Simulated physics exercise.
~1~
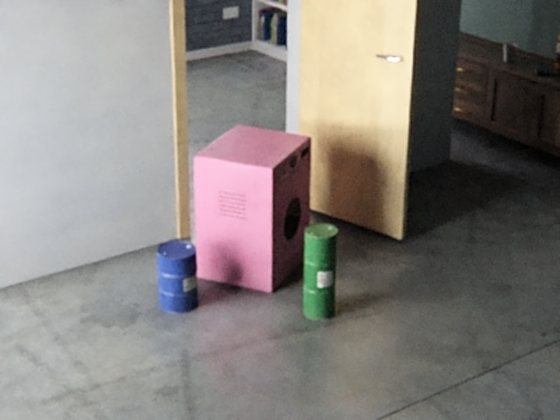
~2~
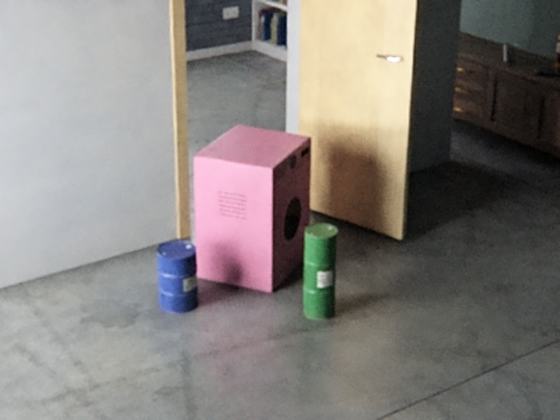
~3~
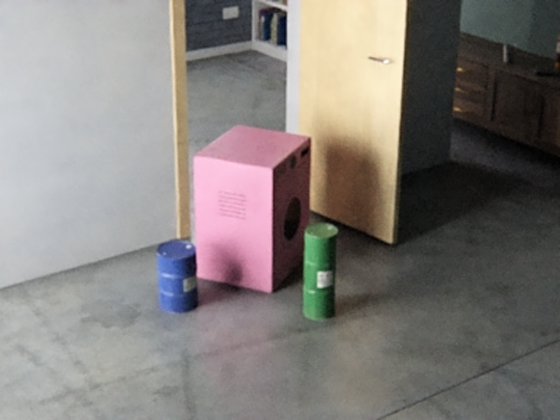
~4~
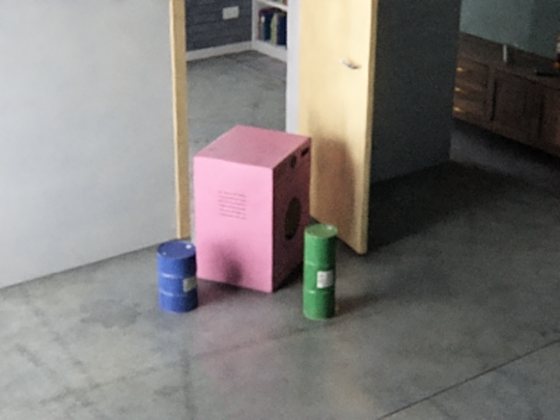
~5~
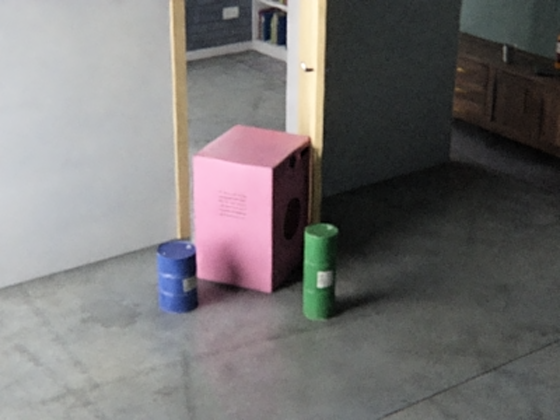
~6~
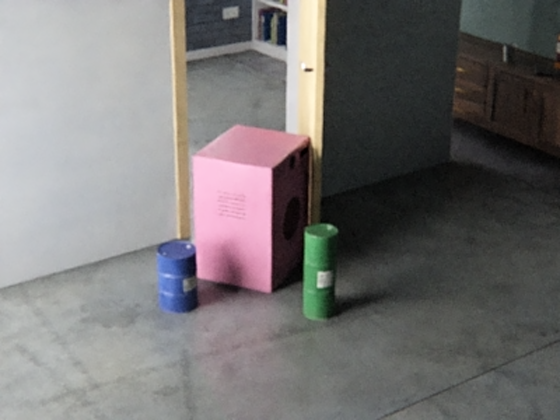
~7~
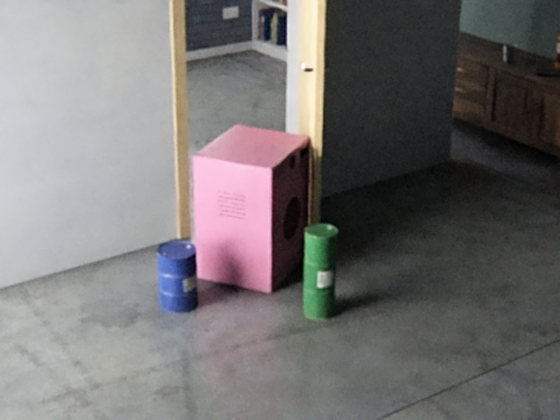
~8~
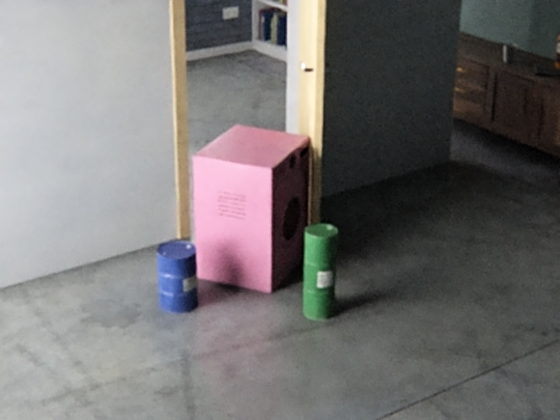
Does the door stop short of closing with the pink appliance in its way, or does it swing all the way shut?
The door stops short, coming to rest partly open by the pink appliance, and the doorway is still open at the end.
